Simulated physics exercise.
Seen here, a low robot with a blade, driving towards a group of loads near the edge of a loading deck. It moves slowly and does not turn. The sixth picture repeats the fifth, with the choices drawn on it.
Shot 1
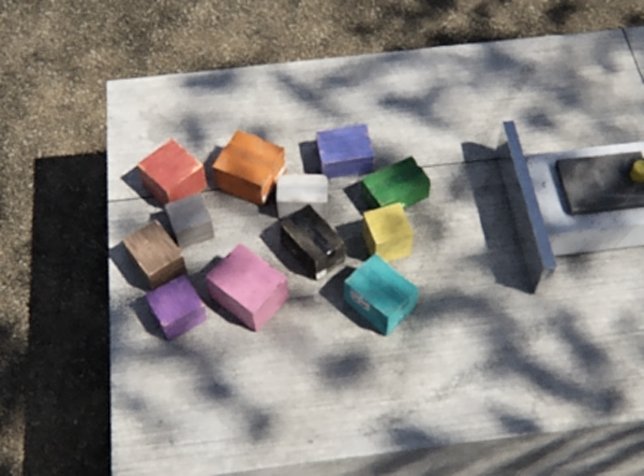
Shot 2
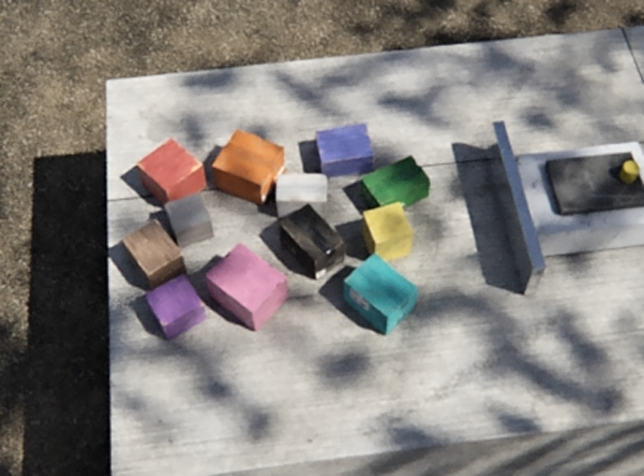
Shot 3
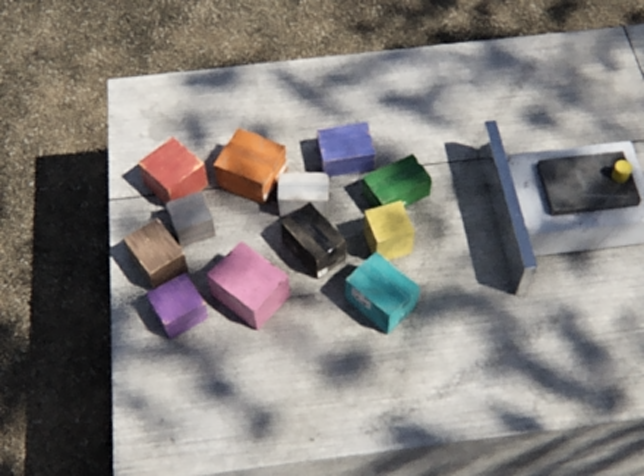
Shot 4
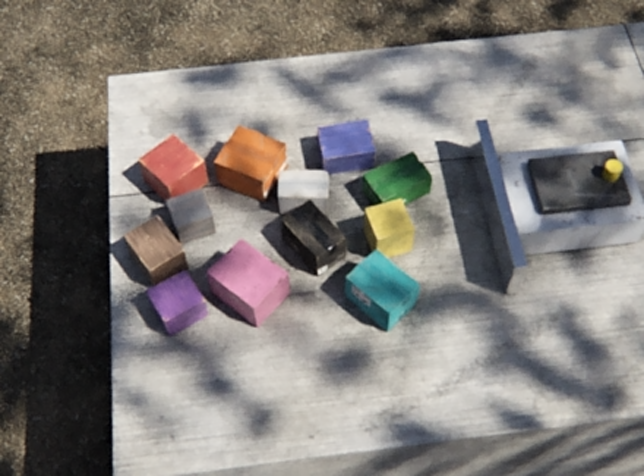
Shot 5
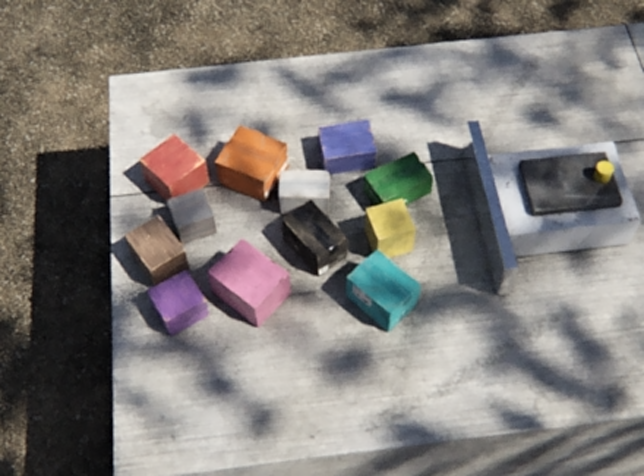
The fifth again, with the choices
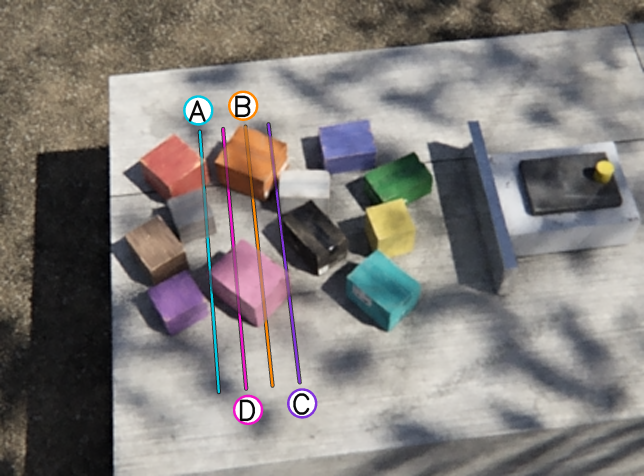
A low robot with a blade moves slowly left across the deck toward scattered colored boxes.
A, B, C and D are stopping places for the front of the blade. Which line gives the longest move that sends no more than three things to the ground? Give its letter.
Line A.
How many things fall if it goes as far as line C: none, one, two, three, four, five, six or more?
By then, none.
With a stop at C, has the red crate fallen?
No.
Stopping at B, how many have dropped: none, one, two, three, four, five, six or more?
In all, none.
On the copy, A at (209, 251); B at (258, 246); C at (283, 243); D at (234, 248).
On A. First, robot (462, 194); blue crate (341, 146); orange box (247, 163).
Then, robot (359, 205); purple crate (141, 314); brown crate (144, 258).
Finally, robot (283, 214); grey crate over the edge; purple crate over the edge; three fallen.
By contrast, B is within the limit but short; C is within the limit but short; D is within the limit but short.
